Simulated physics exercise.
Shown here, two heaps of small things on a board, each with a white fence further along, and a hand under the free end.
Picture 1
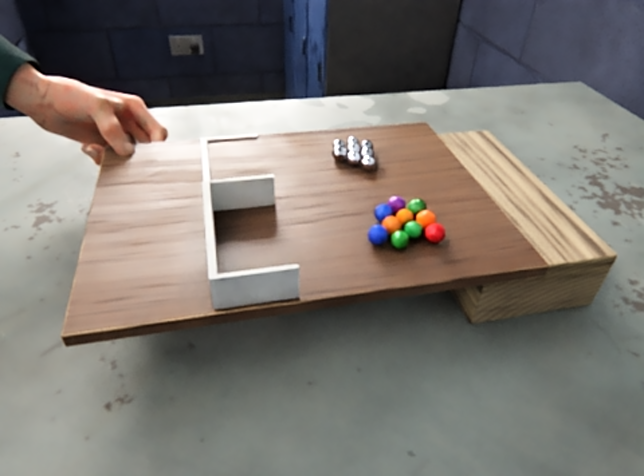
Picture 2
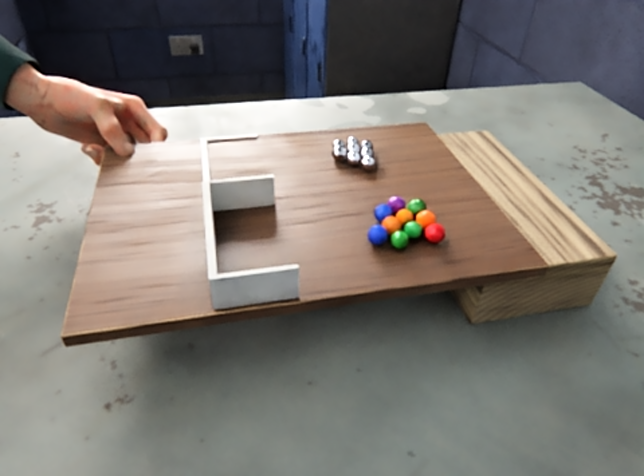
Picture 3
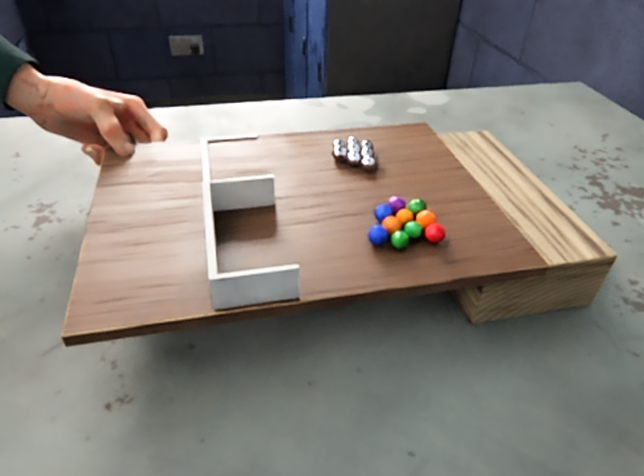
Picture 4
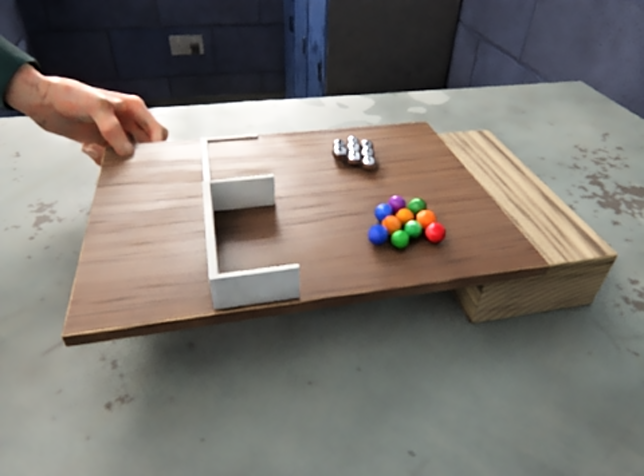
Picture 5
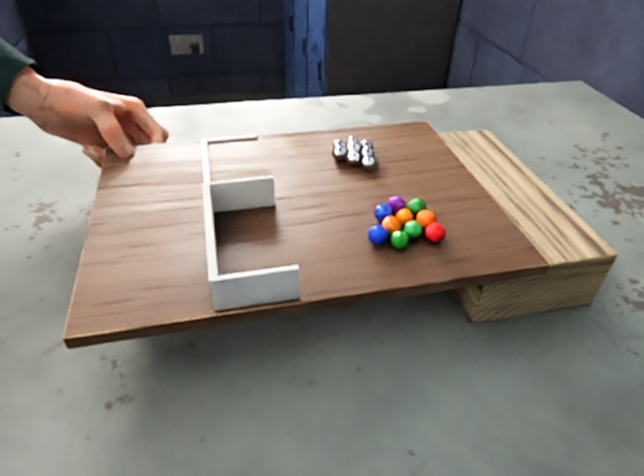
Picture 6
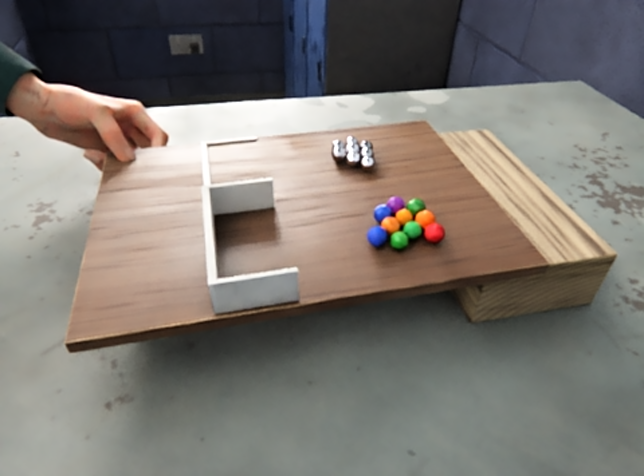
In this clip, a hand holds the left end of a wooden board resting on a wooden block, lowering it very slightly near the end, while colourful balls and a cluster of shiny dark pieces stay still near white barriers.
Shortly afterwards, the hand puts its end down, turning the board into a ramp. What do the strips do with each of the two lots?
The front handful is left behind its barrier. The back handful is left beyond its barrier.
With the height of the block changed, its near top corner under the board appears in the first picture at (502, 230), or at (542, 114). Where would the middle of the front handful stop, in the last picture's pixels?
The middle should sit around (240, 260) in the first case and around (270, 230) in the second.
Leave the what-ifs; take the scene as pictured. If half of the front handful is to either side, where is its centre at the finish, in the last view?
Resting middle: Approx. (231, 279).
Then, 0.21 s past the last view, board sloping at 5°; front handful where it was; back handful where it was.
Then, 0.48 s past the last view, board sloping at 10°; front handful on its way down; back handful on its way down.
Then, 0.76 s past the last view, board resting at 11°; front handful has reached its bar; back handful about a quarter past its bar.
Finally, board resting at 11°; front handful gathered behind its bar; back handful all past its bar.
